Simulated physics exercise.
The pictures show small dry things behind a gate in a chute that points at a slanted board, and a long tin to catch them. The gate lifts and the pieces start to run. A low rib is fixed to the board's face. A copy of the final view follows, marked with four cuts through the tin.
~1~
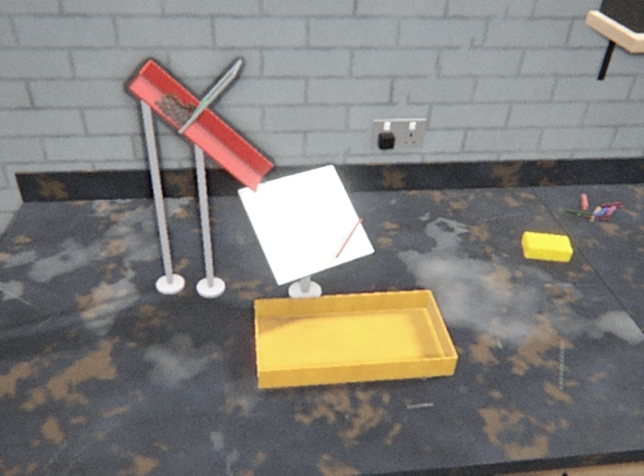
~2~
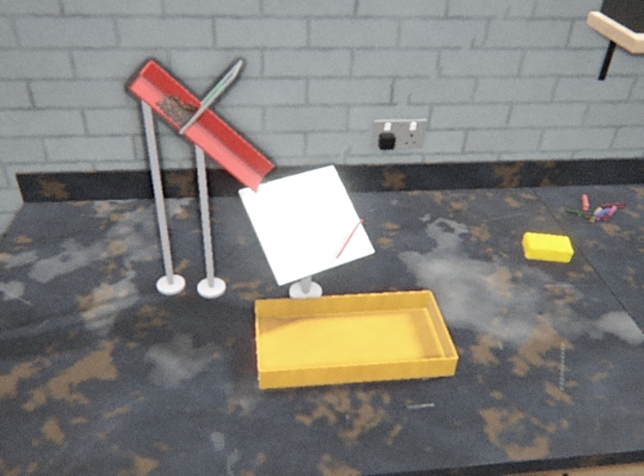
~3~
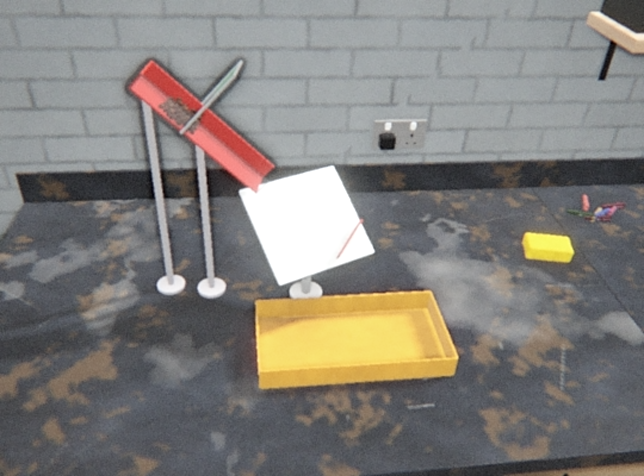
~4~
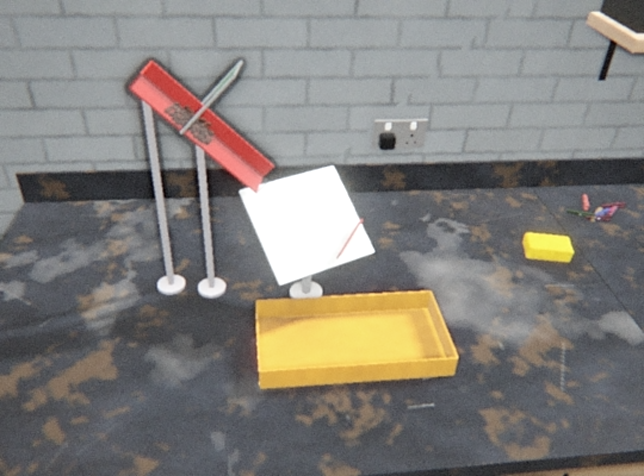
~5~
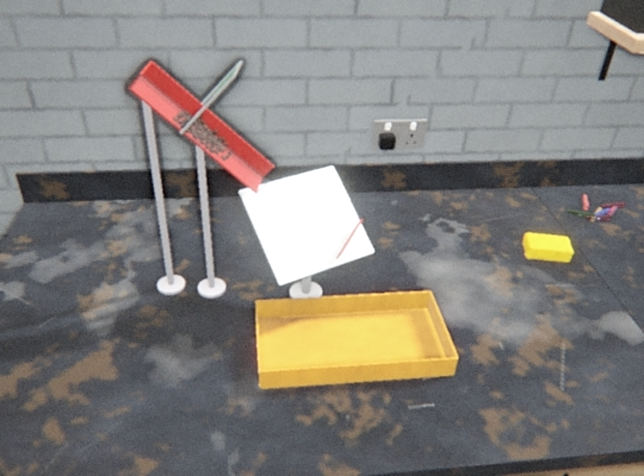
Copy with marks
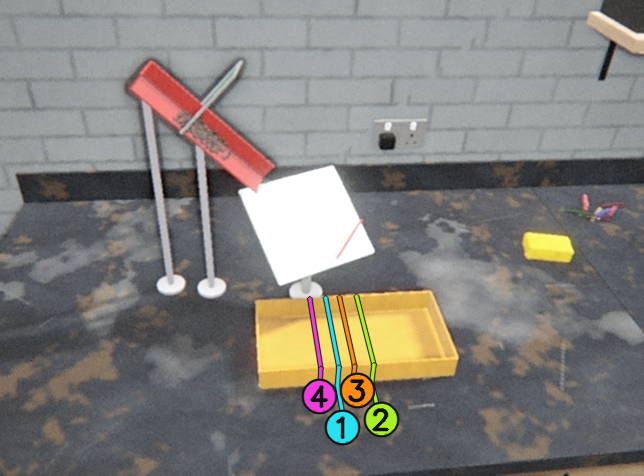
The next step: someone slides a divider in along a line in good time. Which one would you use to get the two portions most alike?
I would pick line 3.
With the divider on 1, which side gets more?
More lands on the right.
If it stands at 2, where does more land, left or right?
Left.
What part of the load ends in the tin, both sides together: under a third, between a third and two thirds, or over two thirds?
It is over two thirds.
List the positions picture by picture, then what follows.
The first frame shows load behind the gate at (181, 111), flat chocolate drops; lip of the chute at (258, 185), sloping fairly steeply.
The second frame shows middle of the board at (308, 222), tilted fairly steeply; middle of its low edge at (329, 267); of its high edge at (288, 178).
The third frame shows front corners of the tin at (260, 371) and (457, 358), empty; front of the load at (192, 132).
The fourth frame shows middle of the load at (191, 124); its front at (210, 139), about a quarter of the way to the lip; rib from (362, 219) to (340, 255).
The fifth frame shows middle of the load at (203, 135); its front at (230, 153), about half of the way to the lip.
On the marked copy, line 1 crosses the front rim at (338, 366); line 2 crosses the front rim at (373, 363); line 3 crosses the front rim at (354, 365); line 4 crosses the front rim at (320, 367).
Choosing 1, of what is caught, a small part on the left of the divider, most on the right.
Choosing 2, of what is caught, most on the left of the divider, a small part on the right.
Choosing 3, of what is caught, about two thirds on the left of the divider, about a third on the right.
Choosing 4, of what is caught, none on the left of the divider, all on the right.
